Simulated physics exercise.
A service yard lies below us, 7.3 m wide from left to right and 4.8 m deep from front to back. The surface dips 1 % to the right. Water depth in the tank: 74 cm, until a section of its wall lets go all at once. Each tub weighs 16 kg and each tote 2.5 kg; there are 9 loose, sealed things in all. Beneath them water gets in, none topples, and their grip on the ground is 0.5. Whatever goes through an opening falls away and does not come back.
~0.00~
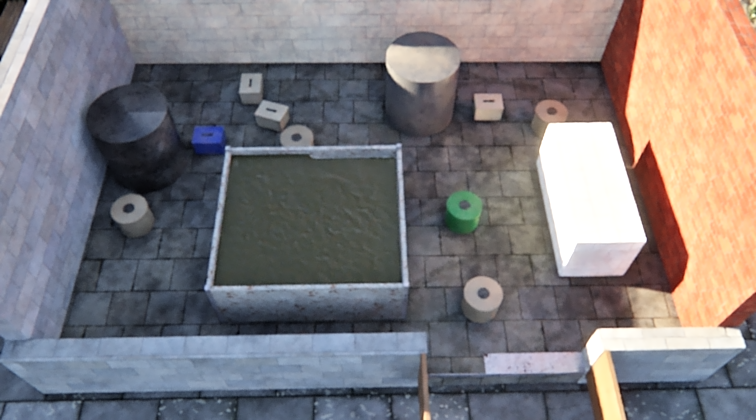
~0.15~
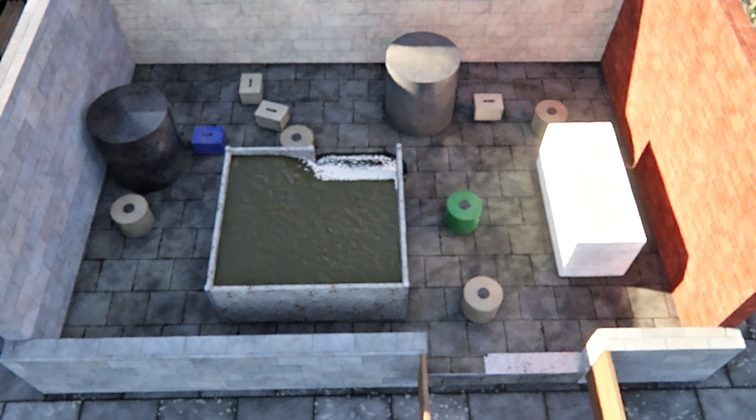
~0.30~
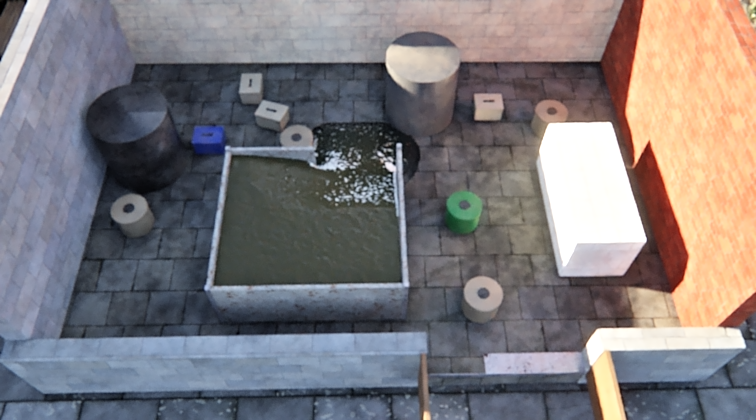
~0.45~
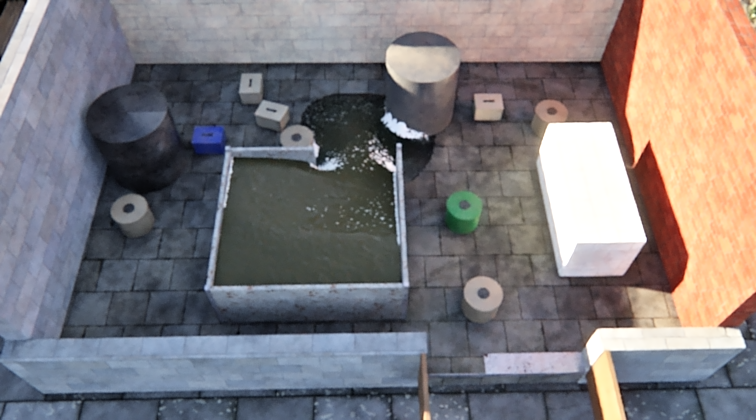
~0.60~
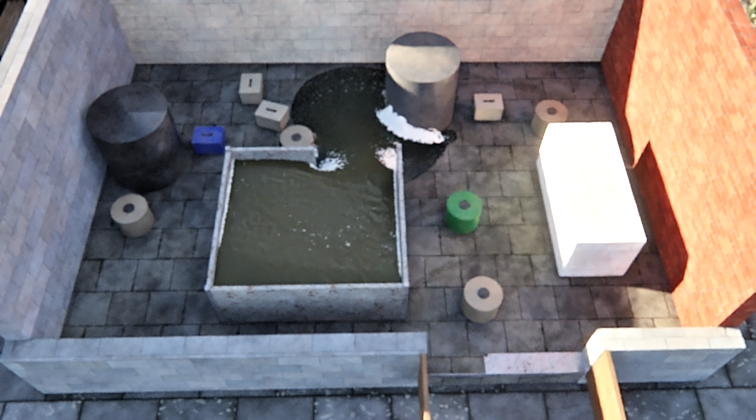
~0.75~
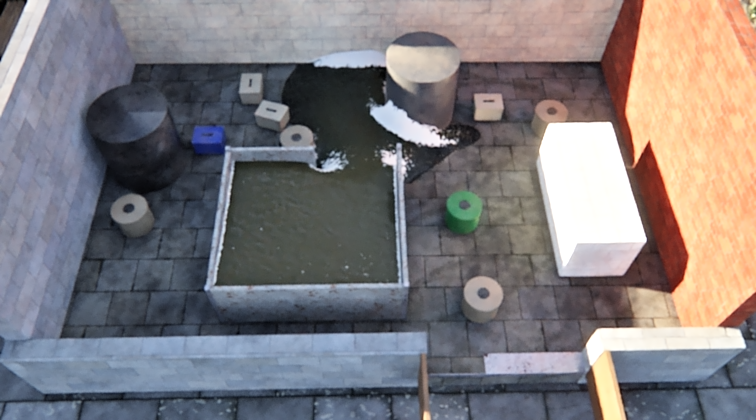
Murky green-brown water pours through a gap at the back right of a square, low-walled tank in a paved, walled yard, seen from high above by a still camera. A dark drum and blue box sit left, a grey cylinder behind, and a green tub and white block right, among pale blocks. Foaming white, the water spreads backward around the cylinder toward the rear wall, while the objects stay put.
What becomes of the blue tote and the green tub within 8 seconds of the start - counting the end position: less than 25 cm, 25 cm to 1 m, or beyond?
My prediction: The blue tote will go a long way; the green tub will hardly move.
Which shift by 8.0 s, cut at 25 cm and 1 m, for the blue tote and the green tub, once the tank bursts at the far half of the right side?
With that failure, the blue tote budges a short distance, and the green tub covers a big distance.
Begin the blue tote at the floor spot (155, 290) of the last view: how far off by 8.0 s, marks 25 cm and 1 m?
In the end it goes partway.
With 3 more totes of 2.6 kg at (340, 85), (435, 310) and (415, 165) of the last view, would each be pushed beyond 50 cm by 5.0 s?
Answers, first to last: Exceeding, not exceeding, exceeding.
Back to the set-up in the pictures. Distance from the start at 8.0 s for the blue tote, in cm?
Close to 300 cm by then.
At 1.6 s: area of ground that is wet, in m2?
About 13 m2.
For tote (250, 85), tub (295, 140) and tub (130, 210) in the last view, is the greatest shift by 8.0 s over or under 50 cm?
In sequence - crossed the line; crossed the line; stayed below the line.
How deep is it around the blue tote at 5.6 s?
Close to 3 centimetres.
After 1.6 s the blue tote is near (208, 135), 0.0 m from its start, aground; the green tub is near (464, 205), 0.0 m from its start, aground; 0 of 9 are out; 0 afloat.
After 3.6 s the blue tote is near (208, 179), 0.8 m from its start, aground; the green tub is near (464, 205), 0.0 m from its start, aground; 0 of 9 are out; 2 afloat.
After 5.6 s the blue tote is near (186, 302), 2.6 m from its start, afloat; the green tub is near (464, 205), 0.0 m from its start, aground; 0 of 9 are out; 5 afloat.
After 8.0 s the blue tote is near (245, 328), 3.0 m from its start, afloat; the green tub is near (464, 205), 0.0 m from its start, aground; 0 of 9 are out; 5 afloat.
